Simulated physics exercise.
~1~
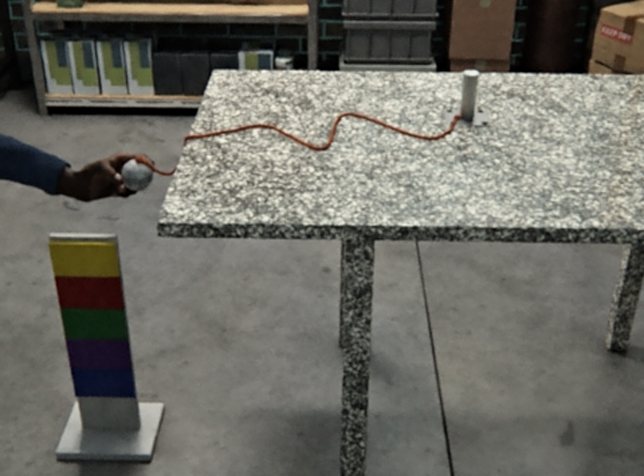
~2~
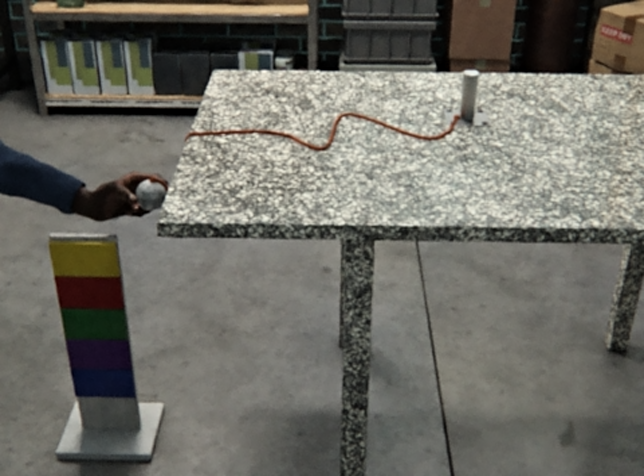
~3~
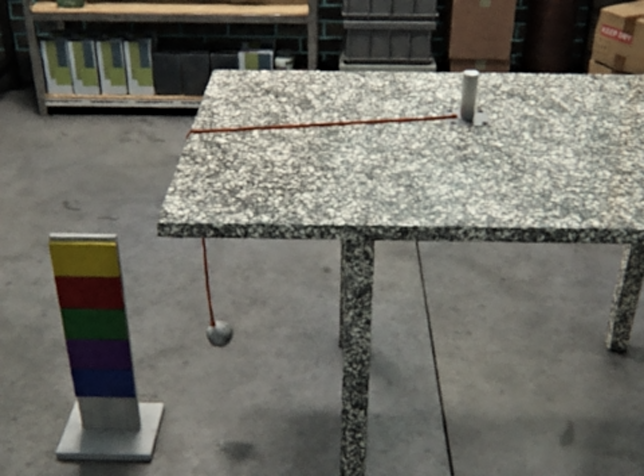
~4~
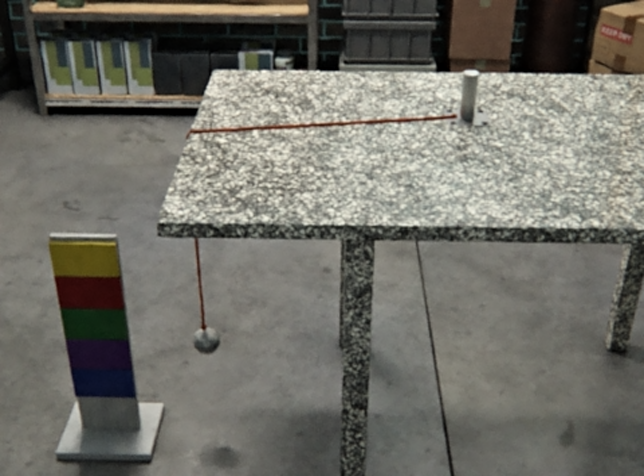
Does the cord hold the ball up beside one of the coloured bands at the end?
Yes, the cord holds it off the floor, and the middle of the ball rests level with the purple band.
A pale ball drops from a hand and hangs on its cord beside the purple band.
